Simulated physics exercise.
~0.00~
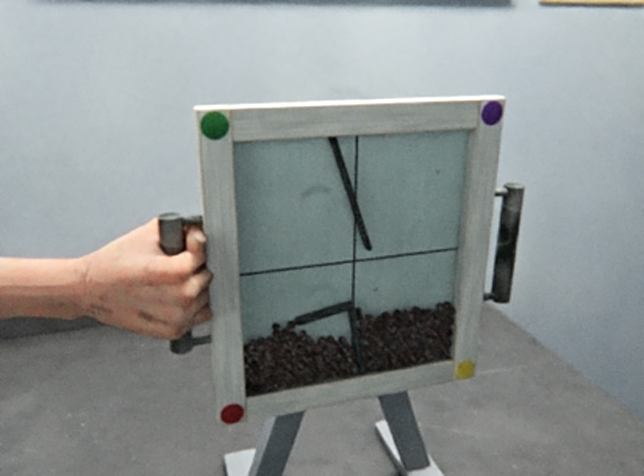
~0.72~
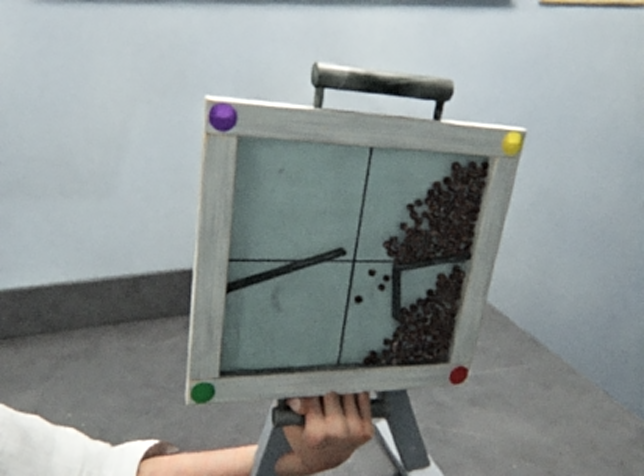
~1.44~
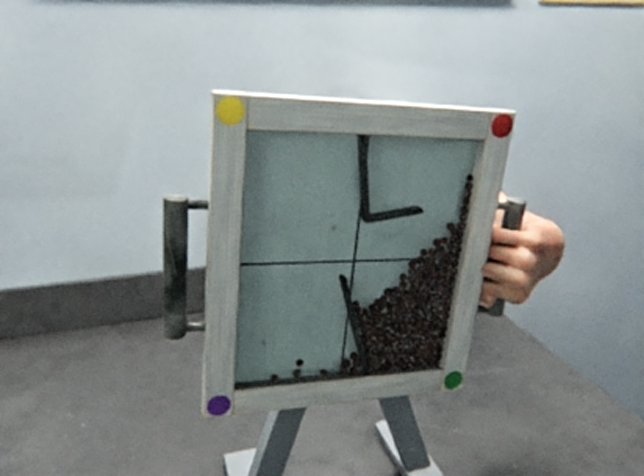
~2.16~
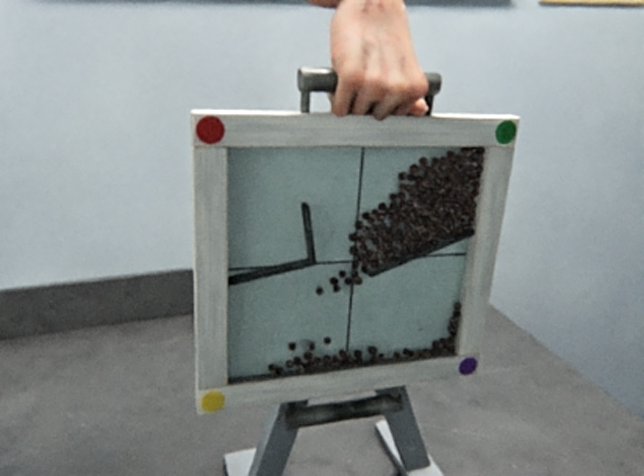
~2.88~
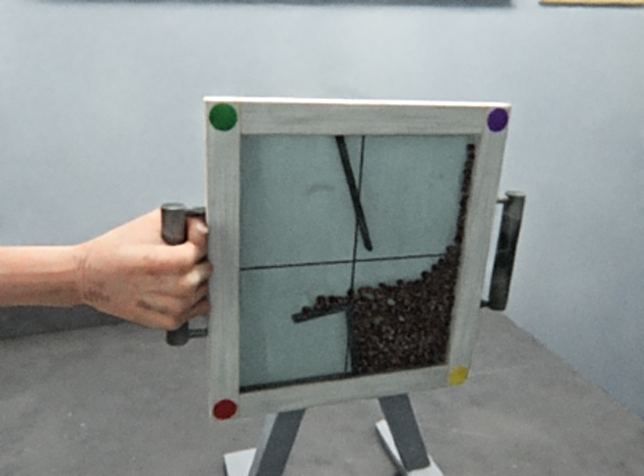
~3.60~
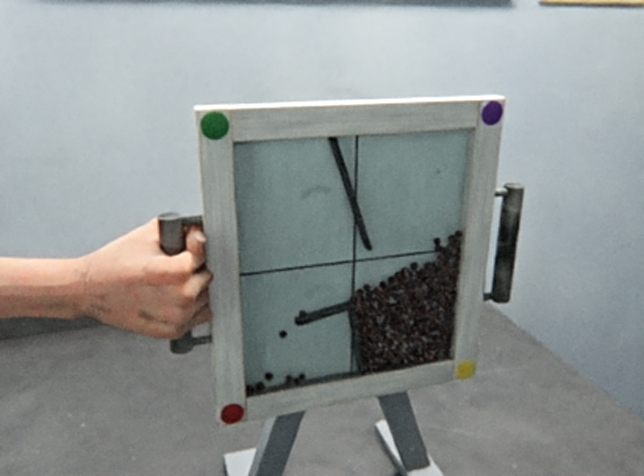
Square framed maze turning counterclockwise by hand through one full turn, its small dark beads tumbling and settling mostly lower right.
